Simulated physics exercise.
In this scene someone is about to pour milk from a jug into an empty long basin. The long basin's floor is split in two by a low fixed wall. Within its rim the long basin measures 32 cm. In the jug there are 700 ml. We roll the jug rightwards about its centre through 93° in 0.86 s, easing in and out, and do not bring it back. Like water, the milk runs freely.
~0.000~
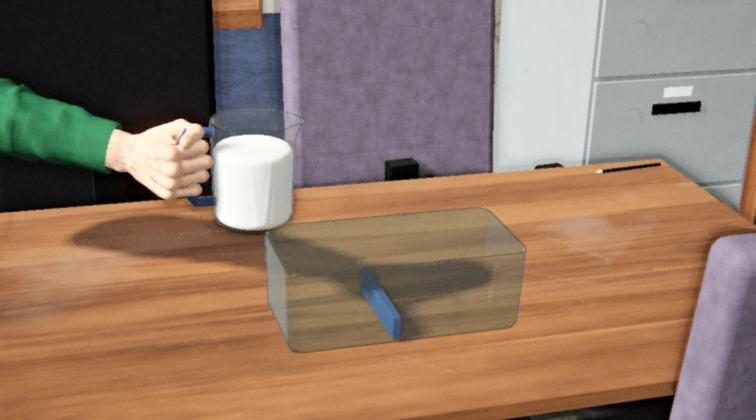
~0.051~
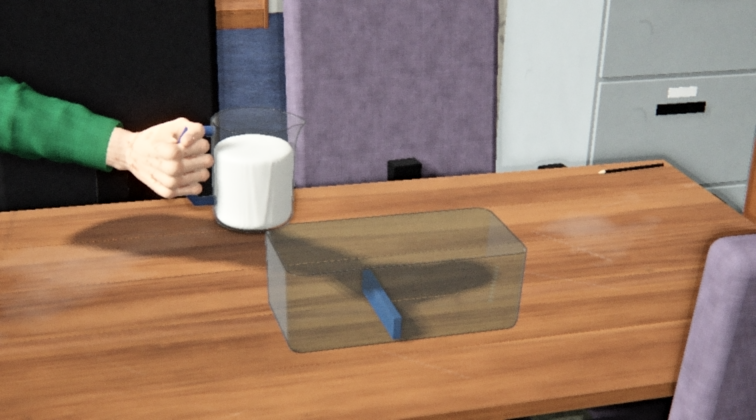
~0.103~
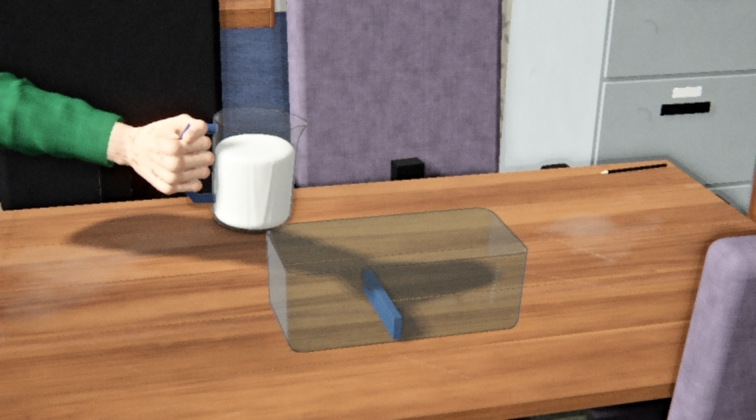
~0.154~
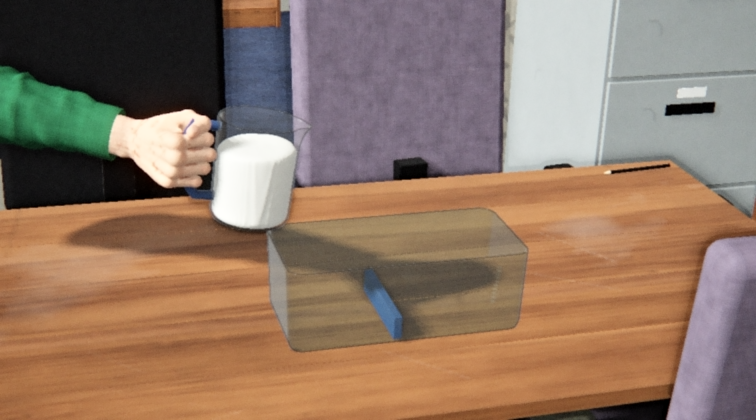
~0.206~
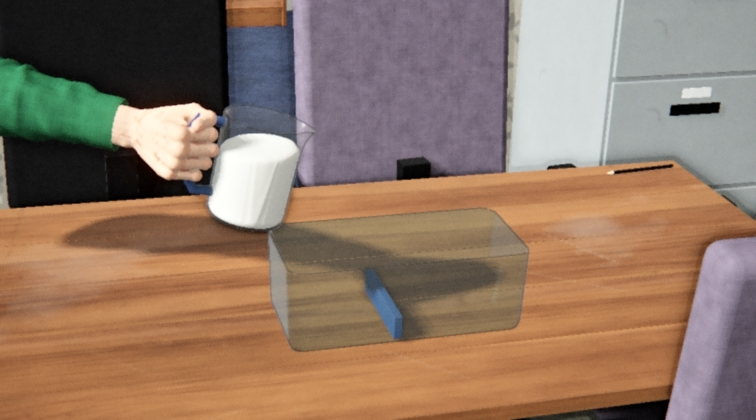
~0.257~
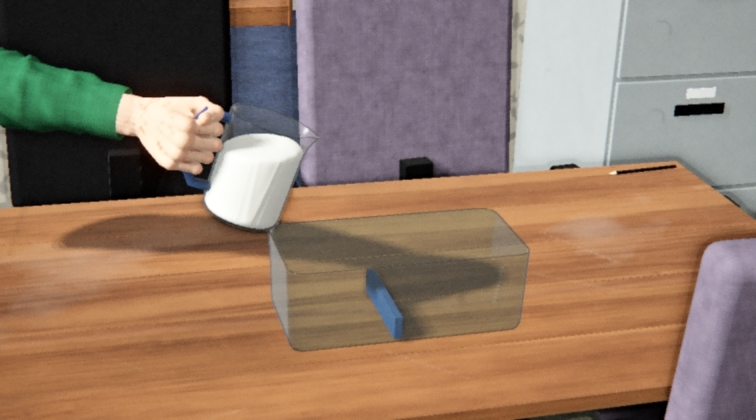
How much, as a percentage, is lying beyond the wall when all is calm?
Around 15 per cent lies beyond the wall.
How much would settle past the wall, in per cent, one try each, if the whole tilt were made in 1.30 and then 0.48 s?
Around 15 per cent first, around 15 per cent next.
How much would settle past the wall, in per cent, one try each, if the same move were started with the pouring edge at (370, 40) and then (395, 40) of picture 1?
85 in a hundred, followed by 80 in a hundred.
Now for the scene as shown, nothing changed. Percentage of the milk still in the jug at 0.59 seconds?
Roughly 88 %.
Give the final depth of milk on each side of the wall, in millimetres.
Final reading - left some 28 mm, right some 4 mm.
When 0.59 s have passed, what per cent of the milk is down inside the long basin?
2 %, roughly.
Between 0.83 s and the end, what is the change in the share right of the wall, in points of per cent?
Looks like it went upward, around 14 per cent.
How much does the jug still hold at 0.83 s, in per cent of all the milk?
44 per cent or so.
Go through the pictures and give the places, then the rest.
The first picture shows tilt 0°; pouring edge (305, 119); surface from (214, 149) to (290, 144); the long basin's rim runs from (276, 252) to (507, 230); the wall's top is at (381, 294).
The second picture shows tilt 1°; pouring edge (306, 119); surface from (214, 149) to (291, 144).
The third picture shows tilt 3°; pouring edge (308, 121); surface from (215, 149) to (292, 144).
The fourth picture shows tilt 7°; pouring edge (312, 124); surface from (217, 148) to (295, 144).
The fifth picture shows tilt 13°; pouring edge (316, 129); surface from (219, 149) to (297, 144).
The sixth picture shows tilt 19°; pouring edge (320, 135); surface from (218, 152) to (301, 145).
Then, 0.59 s in, the tilt is 72° and 88 per cent is still to pour, 2 is left of the wall and 0 right of it.
Then, 0.83 s in, the tilt is 93° and 44 per cent is still to pour, 37 is left of the wall and 0 right of it.
Then, 1.08 s in, the tilt is 93° and 15 per cent is still to pour, 72 is left of the wall and 2 right of it.
Then, 1.36 s in, the tilt is 93° and 6 per cent is still to pour, 80 is left of the wall and 8 right of it.
Finally, 80 per cent lies left of the wall, 15 right of it and 4 outside.
